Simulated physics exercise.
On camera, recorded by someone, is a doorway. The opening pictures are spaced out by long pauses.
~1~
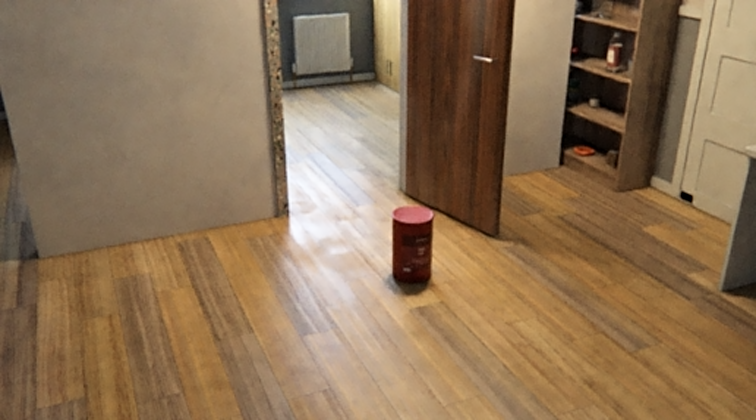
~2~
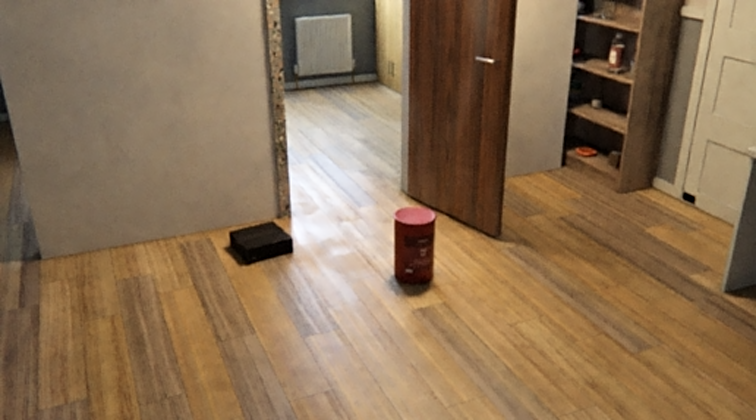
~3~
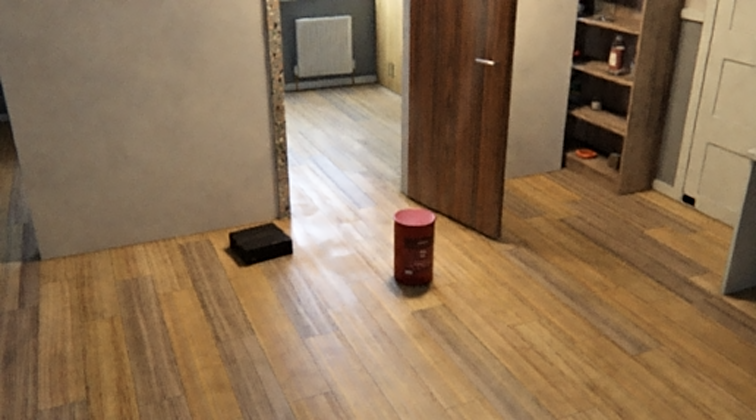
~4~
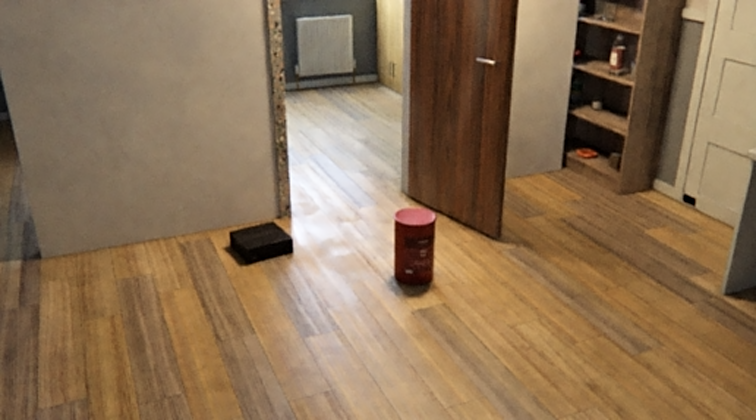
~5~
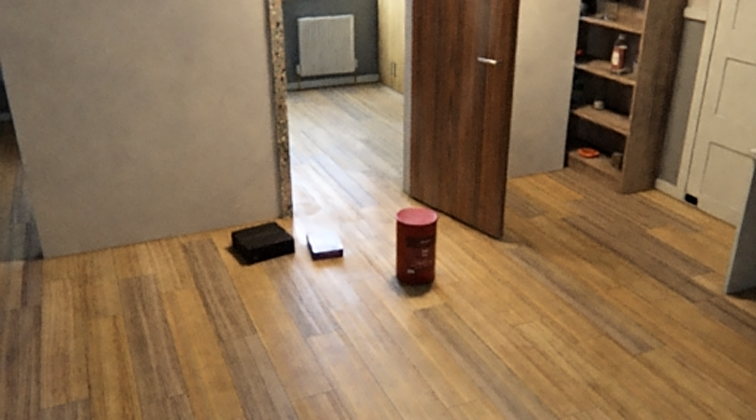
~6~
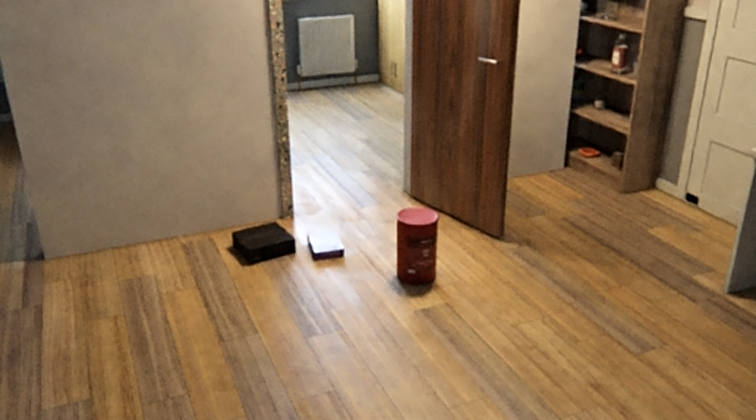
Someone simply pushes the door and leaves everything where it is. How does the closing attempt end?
It ends with the door fully closed.
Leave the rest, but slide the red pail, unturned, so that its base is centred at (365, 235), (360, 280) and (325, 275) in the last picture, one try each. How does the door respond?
First it cannot finish its swing, then it finishes its swing, and last it finishes its swing.
Then, 1.30 s past the last view, door 71° open.
Then, 2.20 s past the last view, door 31° open.
Finally, door 0° open; all 3 still in place. Final places as the last picture's camera would see them, purple packet near (321, 245).
